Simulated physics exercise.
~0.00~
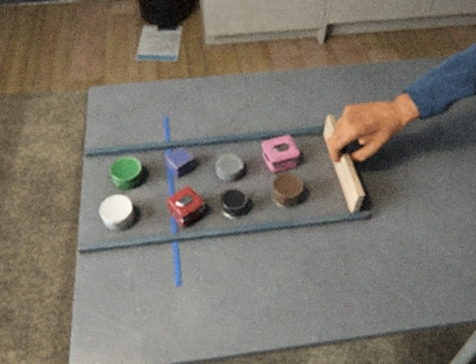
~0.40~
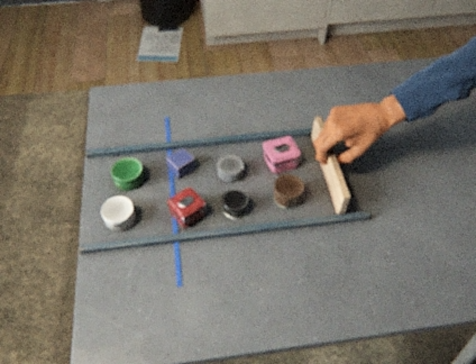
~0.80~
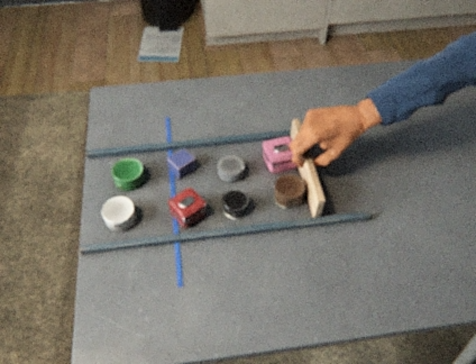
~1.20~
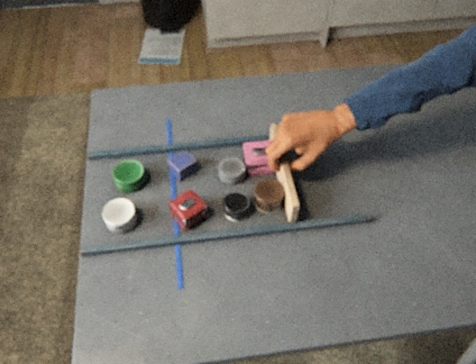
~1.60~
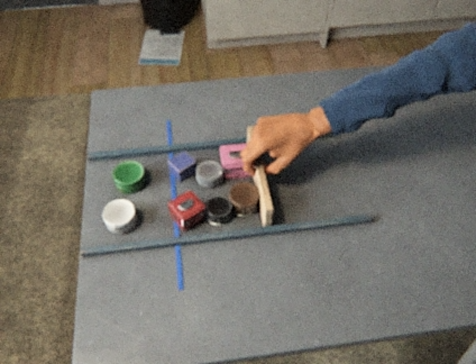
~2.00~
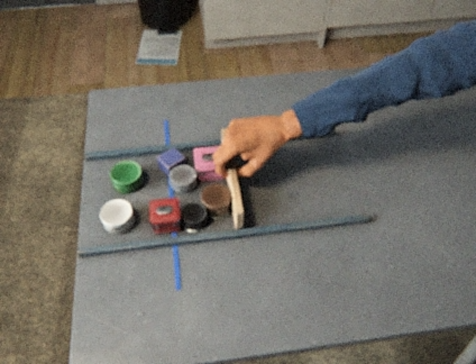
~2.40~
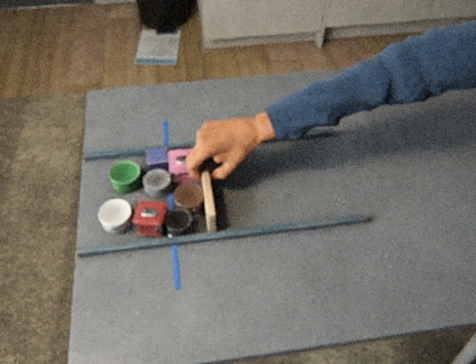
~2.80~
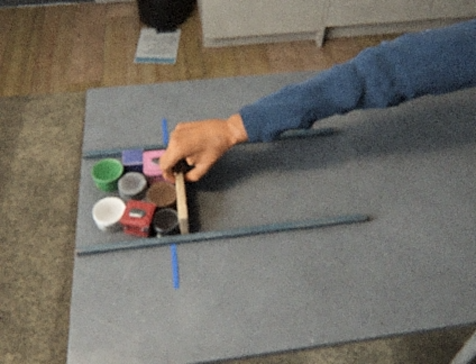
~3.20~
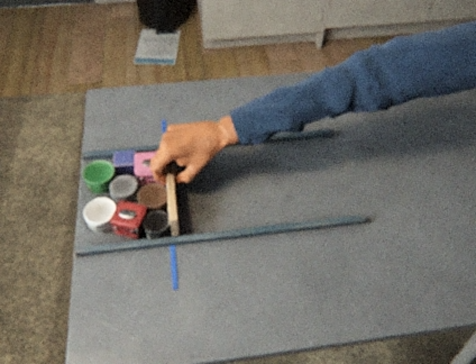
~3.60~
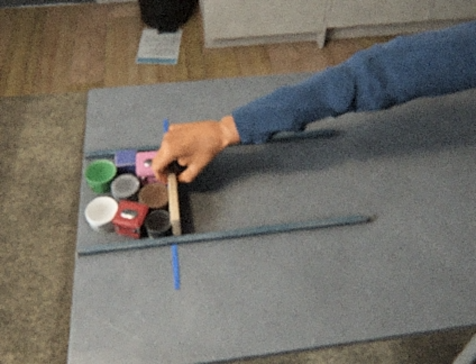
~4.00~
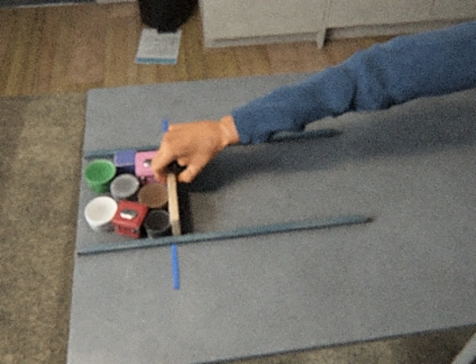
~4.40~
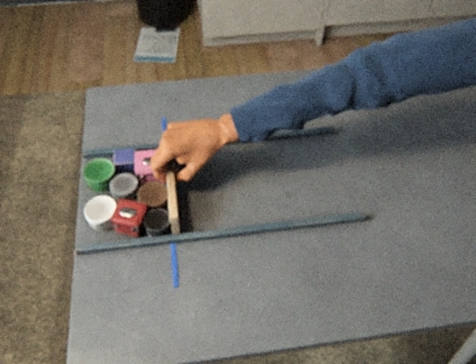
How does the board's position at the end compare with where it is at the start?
At the start the board stands near the right part of the channel, well to the right of the blue tape, and by the end it has moved far to the left and stands right by the tape.
